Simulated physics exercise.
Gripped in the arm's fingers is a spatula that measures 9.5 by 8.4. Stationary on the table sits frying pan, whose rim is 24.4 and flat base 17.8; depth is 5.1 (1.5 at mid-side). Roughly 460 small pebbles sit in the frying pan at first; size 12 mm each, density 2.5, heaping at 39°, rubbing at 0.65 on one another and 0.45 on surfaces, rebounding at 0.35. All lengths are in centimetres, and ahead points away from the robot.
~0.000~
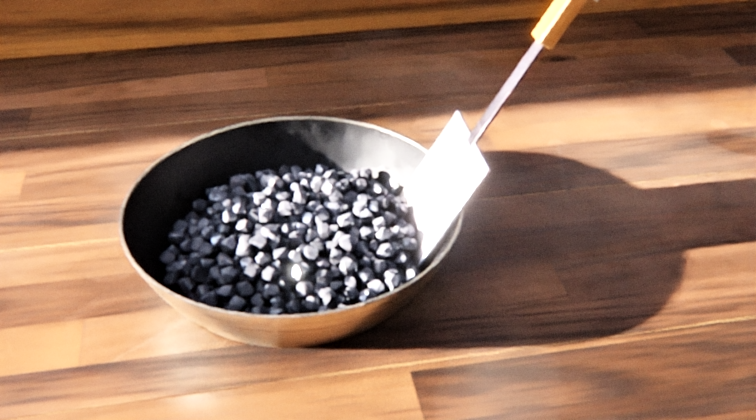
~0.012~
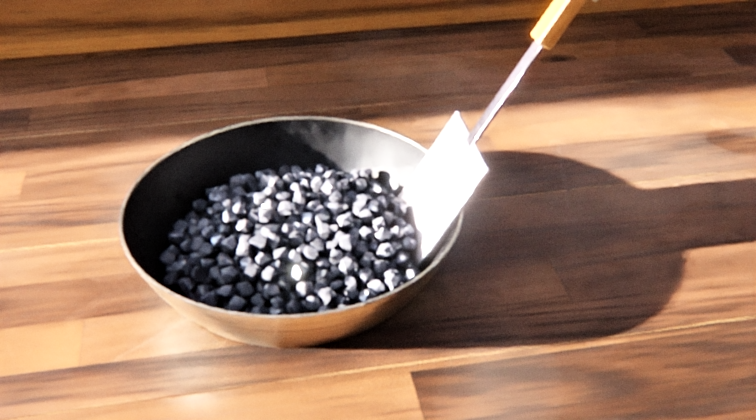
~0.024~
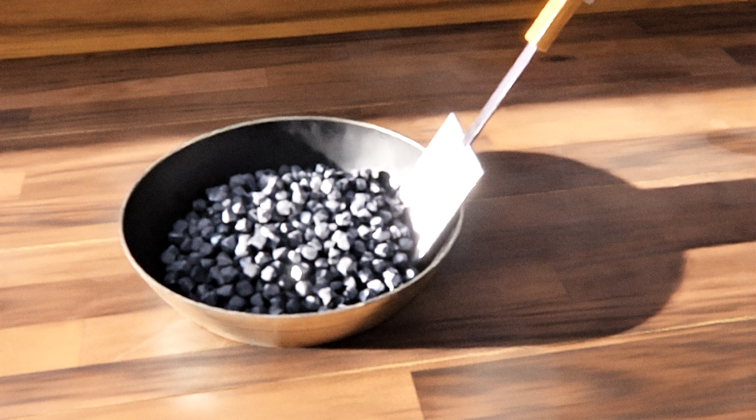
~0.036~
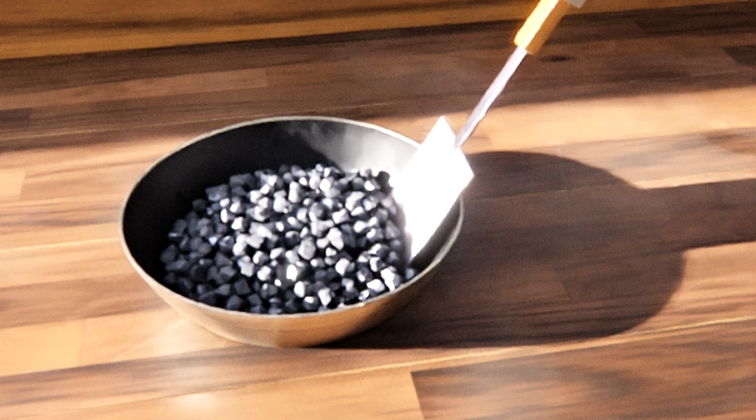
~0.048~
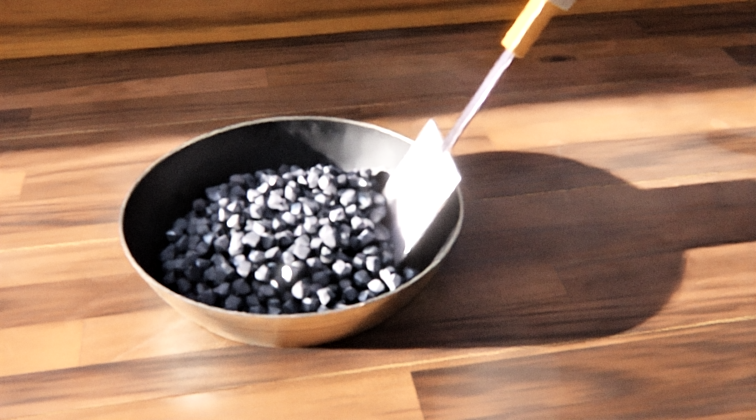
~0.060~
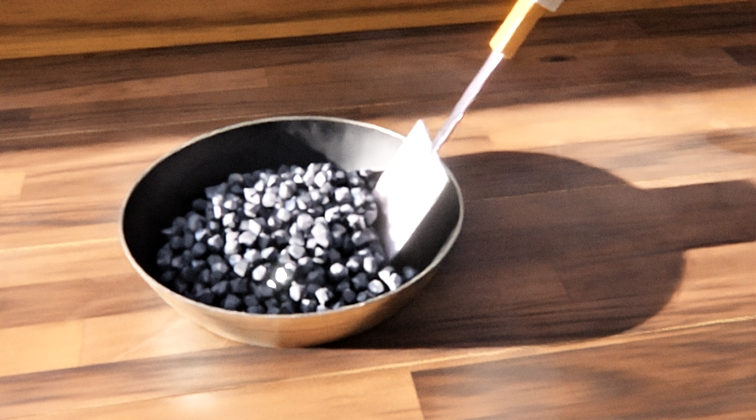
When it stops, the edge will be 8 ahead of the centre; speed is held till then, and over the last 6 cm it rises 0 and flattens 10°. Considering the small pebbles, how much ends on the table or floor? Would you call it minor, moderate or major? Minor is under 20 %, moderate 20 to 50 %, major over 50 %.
I would call it minor.
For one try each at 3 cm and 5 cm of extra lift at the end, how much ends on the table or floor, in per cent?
20 and 25 per cent.
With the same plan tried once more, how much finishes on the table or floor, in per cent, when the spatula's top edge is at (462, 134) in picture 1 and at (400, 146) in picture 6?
Roughly 30 percent ends up there.
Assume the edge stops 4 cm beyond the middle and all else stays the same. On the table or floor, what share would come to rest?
Roughly 0 %.
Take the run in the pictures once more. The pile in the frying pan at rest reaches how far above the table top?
7.5 cm.
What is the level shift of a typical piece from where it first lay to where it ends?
About 5 cm.
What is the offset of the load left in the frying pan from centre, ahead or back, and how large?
What stays is shifted forward by around 4.5 cm.
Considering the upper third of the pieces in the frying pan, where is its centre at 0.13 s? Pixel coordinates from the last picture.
Estimated point: Close to (245, 222).
After 0.13 s, sloping 59°, highest piece 6 above the table; 465 in the frying pan.
After 0.19 s, sloping 55°, highest piece 7 above the table; 464 in the frying pan, 1 on the blade or in flight.
After 0.43 s, sloping 49°, highest piece 7 above the table; 409 in the frying pan, 54 on the table or floor, 2 on the blade or in flight.
After 1.48 s, sloping 49°, highest piece 7 above the table; 408 in the frying pan, 57 on the table or floor.
At rest, 408 in the frying pan, 57 on the table or floor. That is 12 % on the table or floor.
